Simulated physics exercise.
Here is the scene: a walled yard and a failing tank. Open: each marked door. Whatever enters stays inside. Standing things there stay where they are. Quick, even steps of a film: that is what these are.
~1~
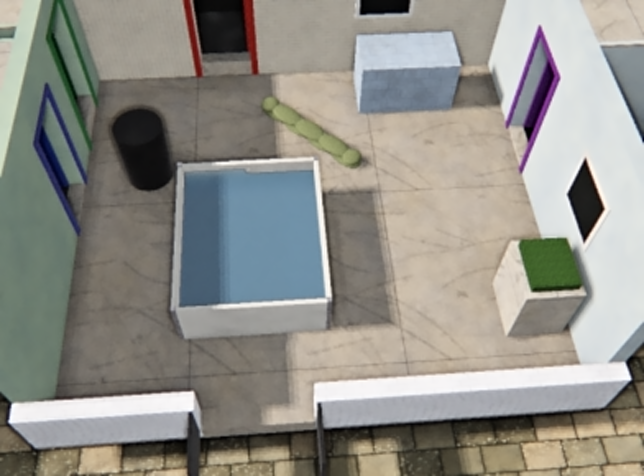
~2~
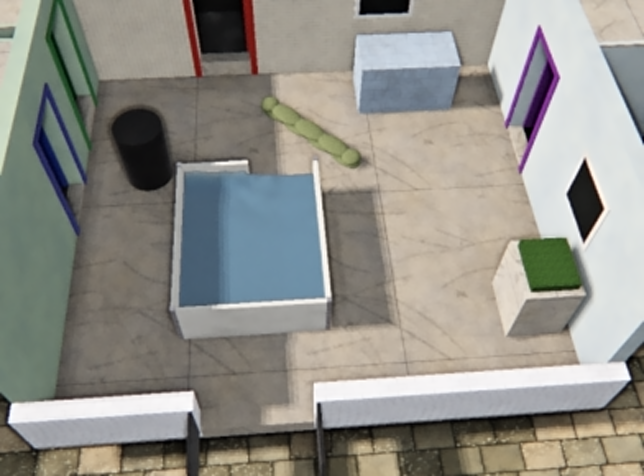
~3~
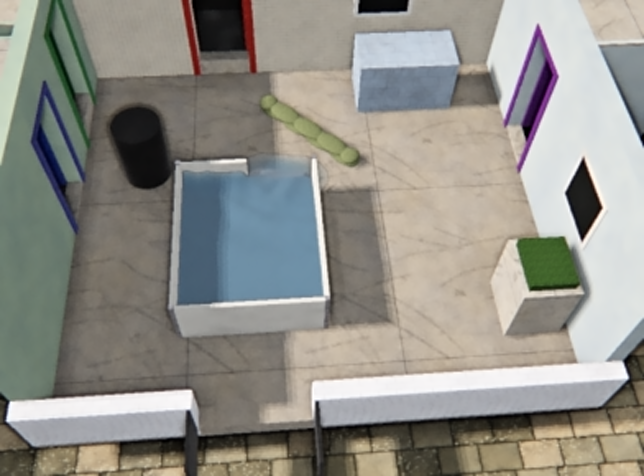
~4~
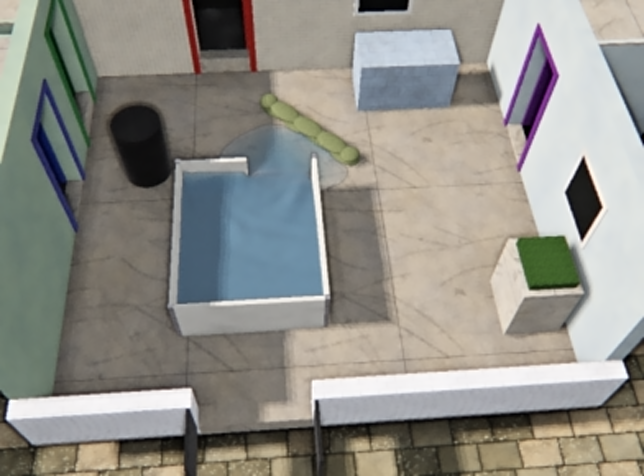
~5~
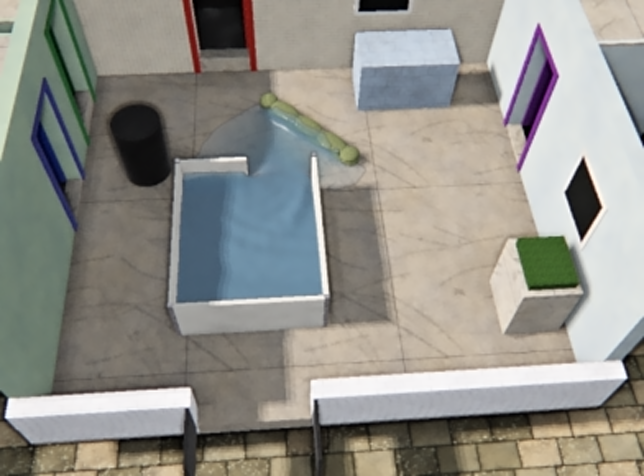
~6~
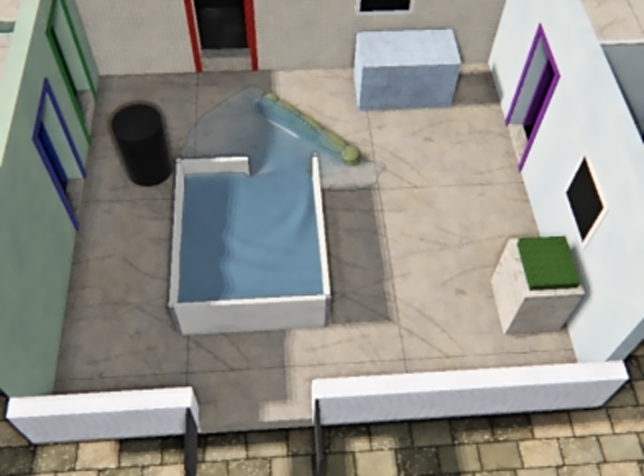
The clip opens on a walled yard with a square open tank of still blue water, a black cylinder to its left and a lumpy green barrier behind it. A gap appears in the tank's far side, and water spreads out across the paving, reaching the green barrier and fanning out along it.
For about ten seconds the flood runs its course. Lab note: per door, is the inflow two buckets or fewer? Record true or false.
Purple door true; blue door false; red door true; green door true.
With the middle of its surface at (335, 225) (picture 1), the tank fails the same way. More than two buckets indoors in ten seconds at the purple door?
My answer is that the purple door ends up above.
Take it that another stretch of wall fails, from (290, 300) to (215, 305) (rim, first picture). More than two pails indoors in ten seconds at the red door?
With the breach moved, the red one misses the threshold.
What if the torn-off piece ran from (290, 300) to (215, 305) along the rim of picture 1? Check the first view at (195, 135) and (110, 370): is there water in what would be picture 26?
Note: Point one unreached; point two inundated.
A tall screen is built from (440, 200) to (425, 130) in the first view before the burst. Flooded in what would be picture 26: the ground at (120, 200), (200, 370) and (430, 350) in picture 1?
Log, spots one to three: Swamped; spared; spared.
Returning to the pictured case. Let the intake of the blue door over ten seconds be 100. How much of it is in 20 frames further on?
Some 0 per cent.
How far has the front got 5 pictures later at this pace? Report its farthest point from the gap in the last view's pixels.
Close to (150, 77), I think.
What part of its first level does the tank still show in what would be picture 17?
Near 60 in a hundred.
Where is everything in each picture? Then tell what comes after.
The open tank at (250, 232) is whole and still, in the first picture.
Water pours out on the open tank's far side and has run to a hidden place, in the second picture.
Water pours out on the open tank's far side and has run to a hidden place, in the third picture.
Water pours out on the open tank's far side and has run to (263, 129), in the fourth picture.
The front is at (256, 109), out from the gap on the open tank's far side, in the fifth picture.
The front is at (253, 89), out from the gap on the open tank's far side, in the sixth picture.
A moment on, water covers 25 % of the floor; the purple door not reached, the blue door not reached, the red door wet at the sill, nothing in, the green door not reached.
Next, water covers 40 % of the floor; the purple door not reached, the blue door not reached, the red door wet at the sill, nothing in, the green door wet at the sill, nothing in.
Then, water covers 60 % of the floor; the purple door wet at the sill, nothing in, the blue door wet at the sill, nothing in, the red door under two buckets in, the green door under two buckets in.
Later, water covers 90 % of the floor; the purple door under two buckets in, the blue door over two buckets in, the red door under two buckets in, the green door under two buckets in.
In the end, water covers 95 % of the floor; the purple door under two buckets in, the blue door far over two buckets in, the red door under two buckets in, the green door under two buckets in.
